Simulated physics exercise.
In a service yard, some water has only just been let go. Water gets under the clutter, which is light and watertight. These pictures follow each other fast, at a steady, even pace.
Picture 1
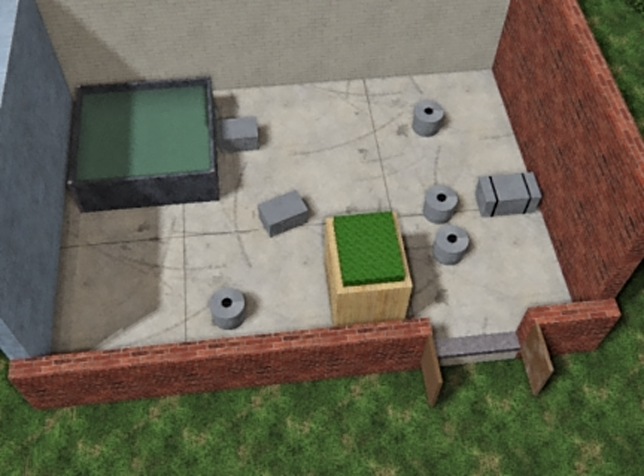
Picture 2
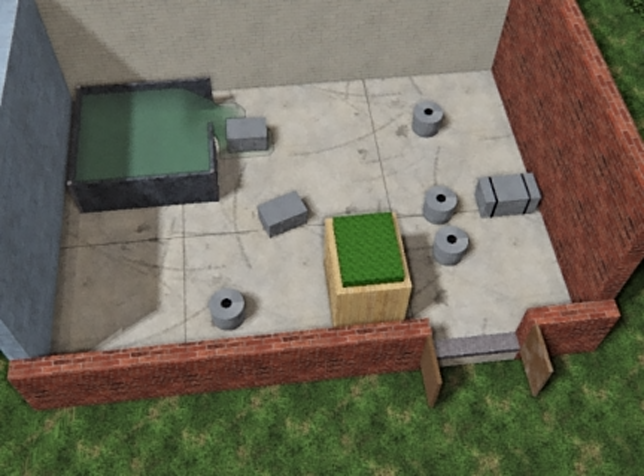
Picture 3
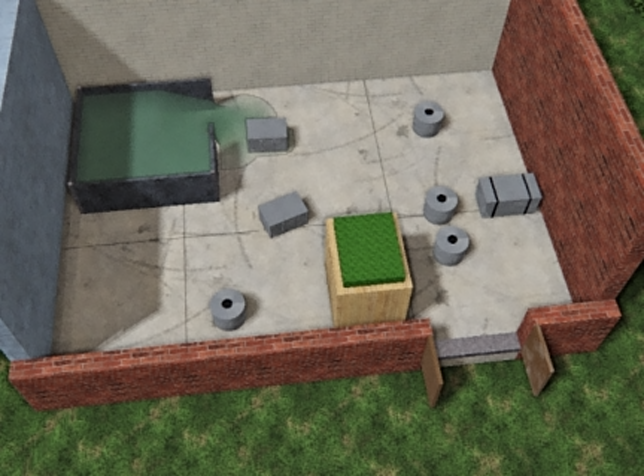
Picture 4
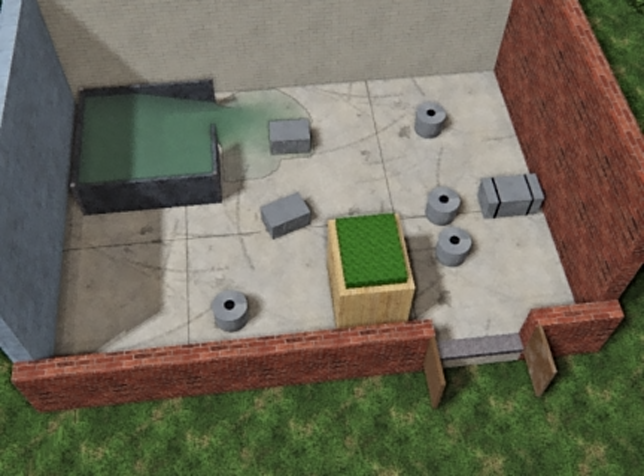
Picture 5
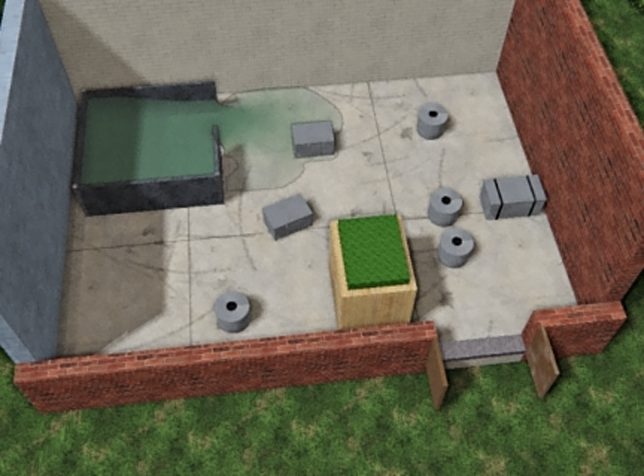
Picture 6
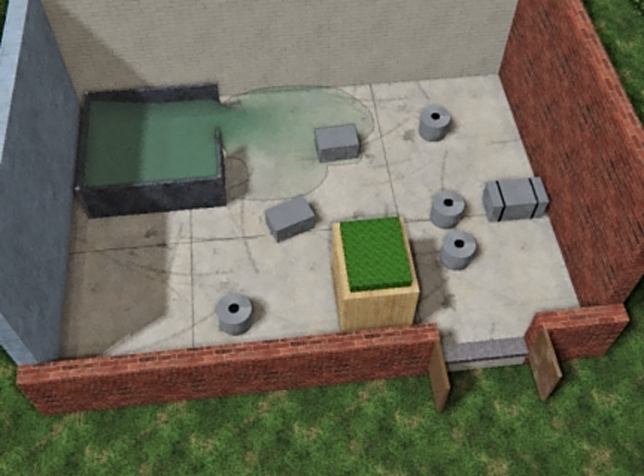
Green water pouring from a breached tank in a walled yard, pushing a grey crate rightward across the concrete floor.
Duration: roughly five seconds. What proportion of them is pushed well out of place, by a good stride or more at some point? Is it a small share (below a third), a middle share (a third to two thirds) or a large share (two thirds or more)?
A middle share, a third to two thirds.
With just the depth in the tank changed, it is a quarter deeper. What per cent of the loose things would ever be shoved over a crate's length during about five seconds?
Roughly 70 %.
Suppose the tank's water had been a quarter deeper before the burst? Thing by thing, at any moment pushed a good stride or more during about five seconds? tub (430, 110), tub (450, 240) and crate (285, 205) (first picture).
In that order: Yes, moved that far, no.
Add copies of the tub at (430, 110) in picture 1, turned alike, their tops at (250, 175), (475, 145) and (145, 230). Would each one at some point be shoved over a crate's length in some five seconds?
Per listing: Largely stays, cleared out, largely stays.
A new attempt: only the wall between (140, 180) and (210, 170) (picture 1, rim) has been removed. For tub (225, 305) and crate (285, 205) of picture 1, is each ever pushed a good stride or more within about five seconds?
Well, going one by one, it's full distance reached for the first and full distance reached for the second.
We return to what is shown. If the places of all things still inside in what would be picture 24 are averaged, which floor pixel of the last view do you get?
Near (427, 246).
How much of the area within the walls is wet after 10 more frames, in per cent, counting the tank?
Around 45 percent.
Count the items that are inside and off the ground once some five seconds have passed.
That number is 3.
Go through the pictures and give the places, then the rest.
A crate at (238, 128), on the bottom; a crate at (283, 207), on the bottom; 0 of 7 have shifted, in the first picture.
A crate at (247, 128) rests on the ground, close to its start; a crate at (282, 208), on the bottom; 1 of 7 have shifted, in the second picture.
A crate at (267, 128) rests on the ground, a stride from its start; a crate at (283, 208), on the bottom; 1 of 7 have shifted, in the third picture.
A crate at (290, 130) rests on the ground, a stride from its start; a crate at (285, 209) rests on the ground; 1 of 7 have shifted, in the fourth picture.
A crate at (313, 133) rests on the ground, a stride from its start; a crate at (287, 211), on the bottom; 1 of 7 have shifted, in the fifth picture.
A crate at (337, 137) rests on the ground, a stride from its start; a crate at (290, 213), on the bottom; 1 of 7 have shifted, in the sixth picture.
A moment on, 1 of 7 are well off their spots; 0 afloat.
Next, 2 of 7 are well off their spots; 0 afloat.
Later, 3 of 7 are well off their spots; 2 afloat.
In the end, 3 of 7 are well off their spots, and 3 have been at some point; 3 afloat.
